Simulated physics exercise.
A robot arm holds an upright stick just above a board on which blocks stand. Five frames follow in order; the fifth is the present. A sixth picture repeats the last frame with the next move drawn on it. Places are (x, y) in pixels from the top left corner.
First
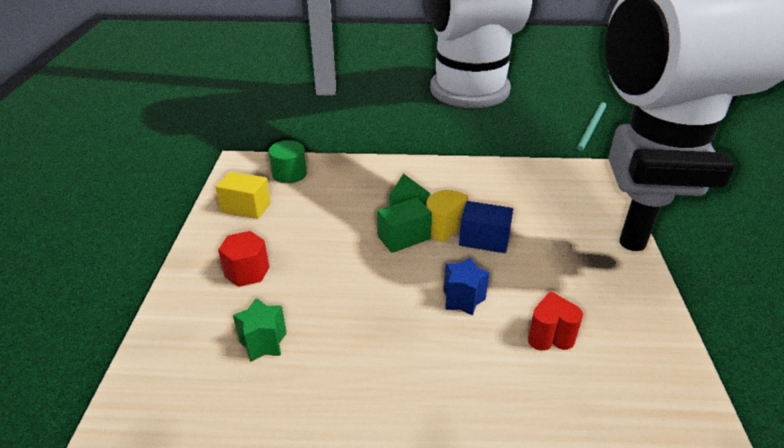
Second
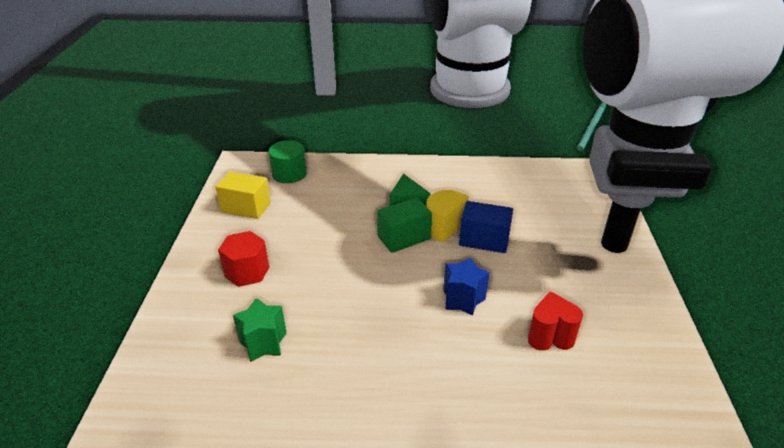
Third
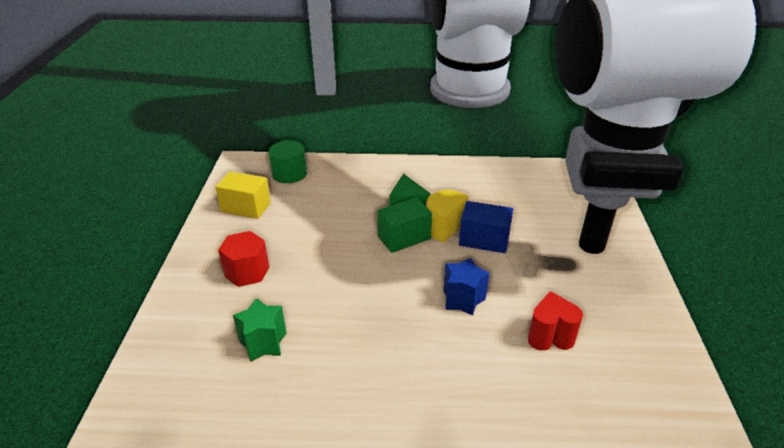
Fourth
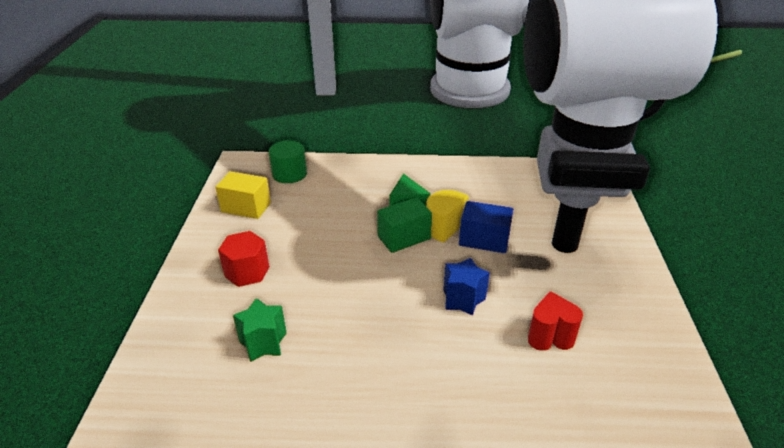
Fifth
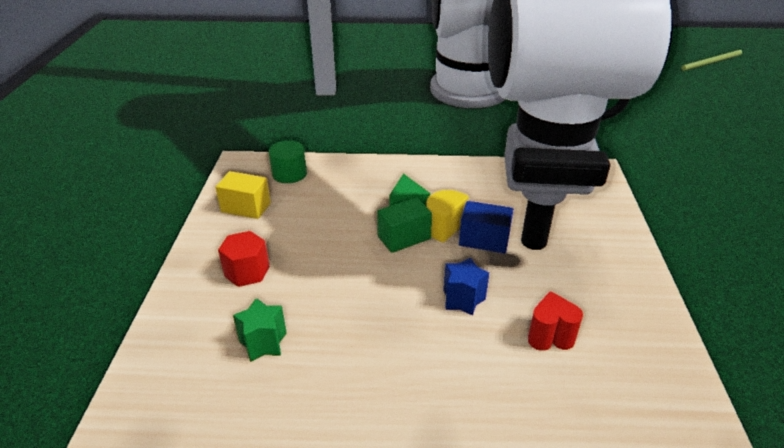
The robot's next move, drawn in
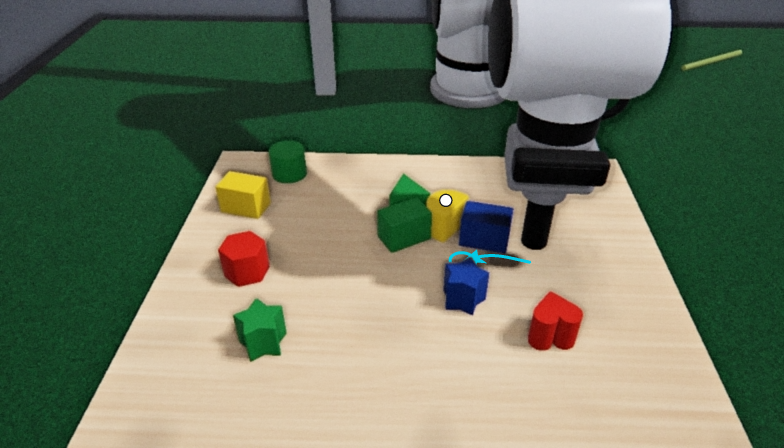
Robot arm moving its upright black stick steadily left above a wooden board, while the scattered coloured blocks stay still.
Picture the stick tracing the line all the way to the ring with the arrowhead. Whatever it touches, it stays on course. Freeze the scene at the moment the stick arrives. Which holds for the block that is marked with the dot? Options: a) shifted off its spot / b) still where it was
Choice a: Shifted off its spot.
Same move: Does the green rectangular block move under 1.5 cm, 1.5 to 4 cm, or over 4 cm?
Short of 1.5 cm.
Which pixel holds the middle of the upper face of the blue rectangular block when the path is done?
Its top face will be centred at roughly (458, 210).
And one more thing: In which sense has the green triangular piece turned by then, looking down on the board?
Overhead view: Anti-clockwise.
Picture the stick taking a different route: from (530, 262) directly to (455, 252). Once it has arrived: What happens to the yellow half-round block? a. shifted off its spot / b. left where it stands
Letter a.
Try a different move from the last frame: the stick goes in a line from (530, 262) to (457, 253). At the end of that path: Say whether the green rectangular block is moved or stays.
The push misses it.
Drawn move, from (530, 262) over (507, 257) and (484, 256) to (463, 261); the dot is on the yellow half-round block.
What follows on the original path. Halfway along, stick at (498, 236); green triangular piece at (401, 184); yellow half-round block at (440, 194); blue rectangular block at (473, 207), turned 15° clockwise.
At the end, stick at (465, 241); green rectangular block still; green triangular piece at (400, 181), turned 30° anticlockwise; yellow half-round block at (434, 189), turned 15° clockwise; blue star block still; blue rectangular block at (458, 210), turned 50° clockwise.
